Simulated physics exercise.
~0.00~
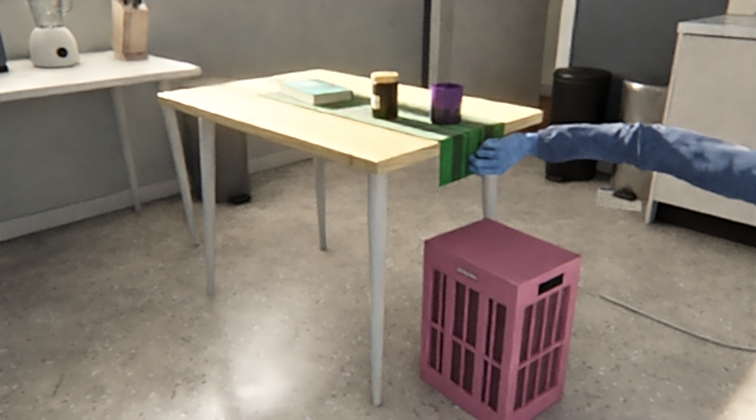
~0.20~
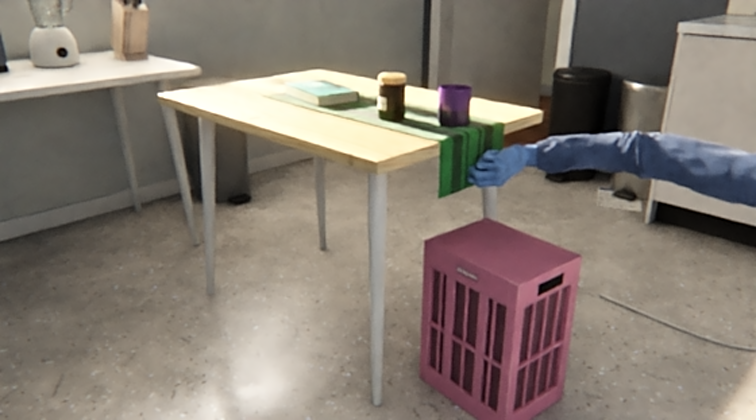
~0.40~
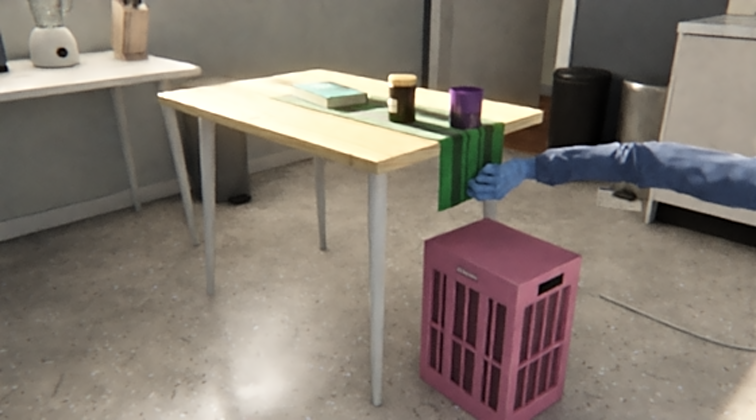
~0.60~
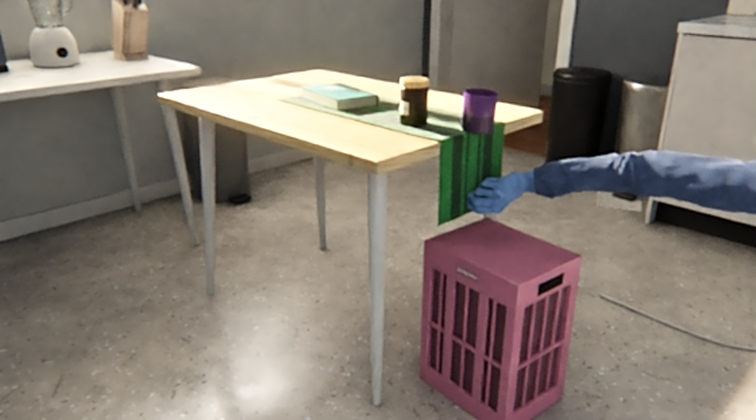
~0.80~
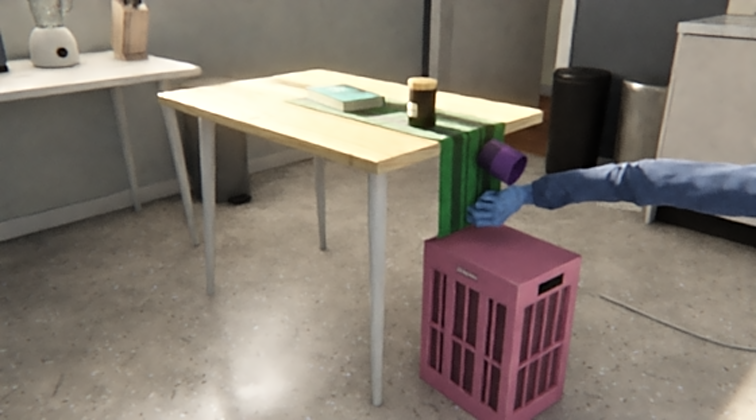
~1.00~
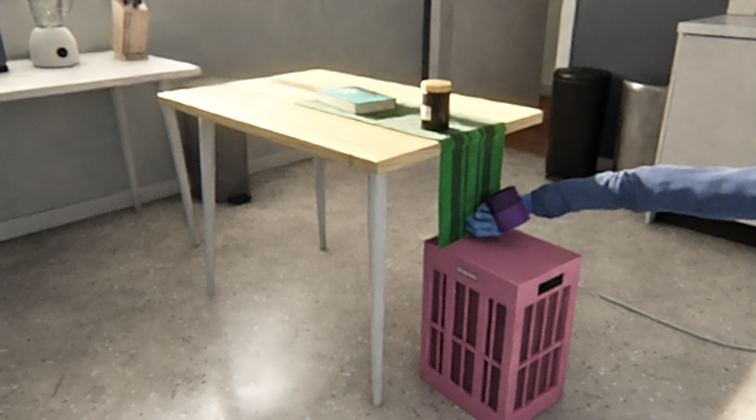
Gloved hand pulling a green tablecloth down toward a pink crate, tipping a purple mug off while a black jar stays on.
